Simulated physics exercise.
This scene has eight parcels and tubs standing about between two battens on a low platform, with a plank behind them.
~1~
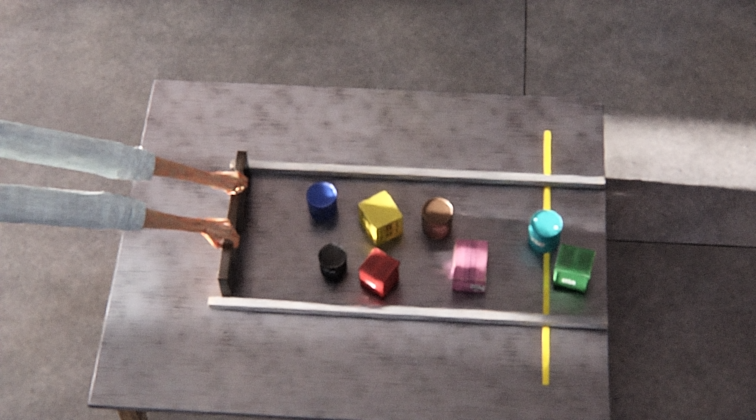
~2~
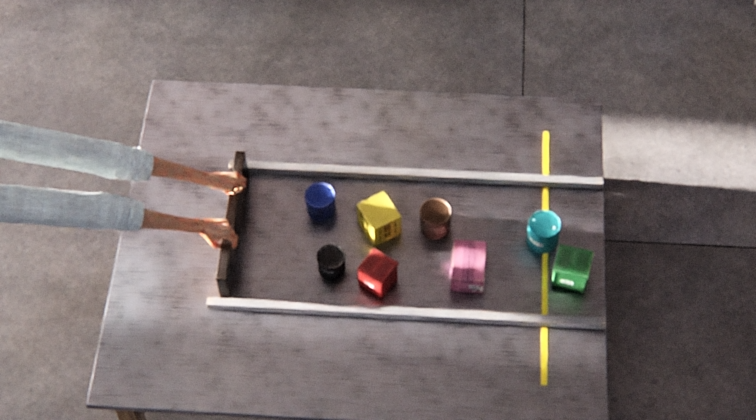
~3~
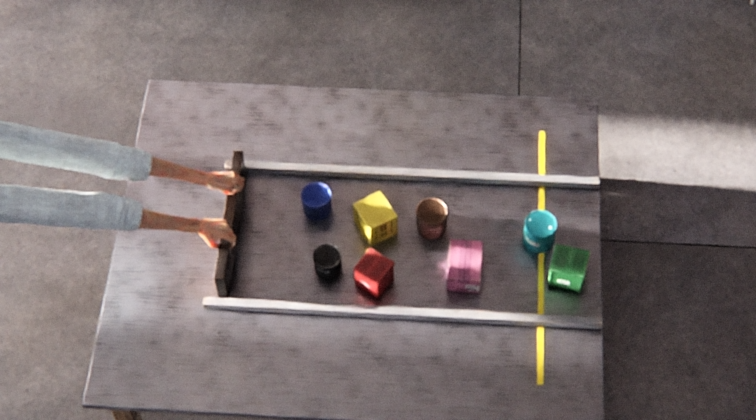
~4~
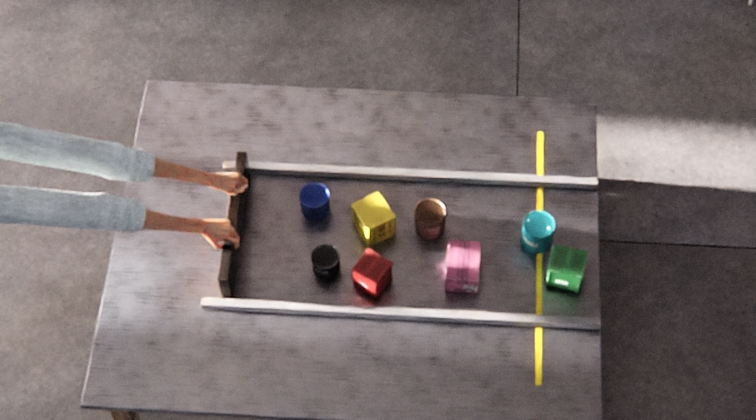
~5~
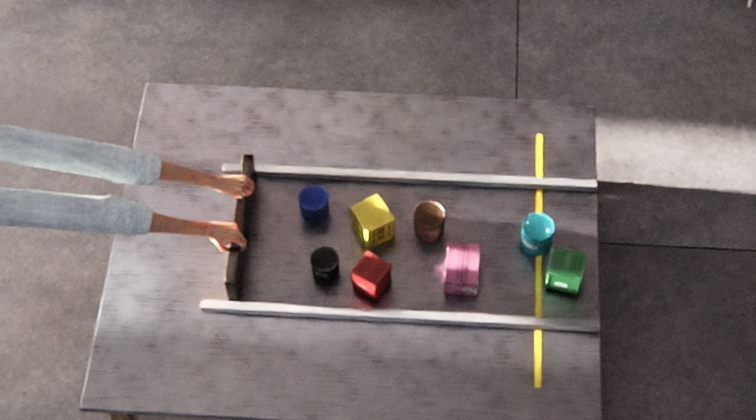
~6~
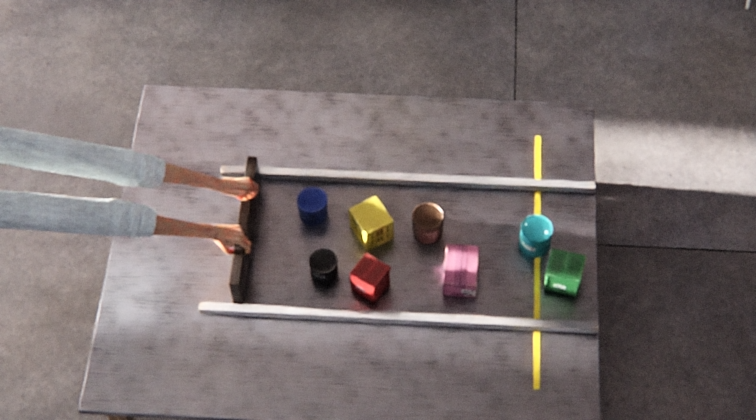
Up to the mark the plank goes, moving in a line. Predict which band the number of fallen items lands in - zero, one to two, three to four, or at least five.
The number that fall lands in the band one to two.
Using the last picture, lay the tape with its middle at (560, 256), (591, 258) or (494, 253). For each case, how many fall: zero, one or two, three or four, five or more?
Taking them in turn, three or four; at least five; none at all.
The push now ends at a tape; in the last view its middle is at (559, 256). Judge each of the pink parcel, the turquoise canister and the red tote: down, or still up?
Okay, so the pink parcel ends up down, the turquoise canister ends up down, and finally the red tote is still on top.
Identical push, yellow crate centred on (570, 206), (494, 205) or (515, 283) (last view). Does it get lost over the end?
Spot by spot: It never drops; it never drops; it ends up off.
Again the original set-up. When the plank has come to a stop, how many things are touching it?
At rest, 4 are in contact.
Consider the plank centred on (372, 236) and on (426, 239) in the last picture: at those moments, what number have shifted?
Tally at point one: 4; at point two: 6.
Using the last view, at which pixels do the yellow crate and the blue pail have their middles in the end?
The first near (554, 247), the second near (553, 214).
Early on, none off yet; green tote at rest near (564, 273); turquoise canister at rest near (536, 236); pink parcel at rest near (461, 271).
A while later, none off yet; green tote moving near (566, 273); turquoise canister travelled about its own width near (555, 239); pink parcel travelled about its own width near (530, 275).
Finally, the number that fall off is one or two; lost, turquoise canister and green tote.
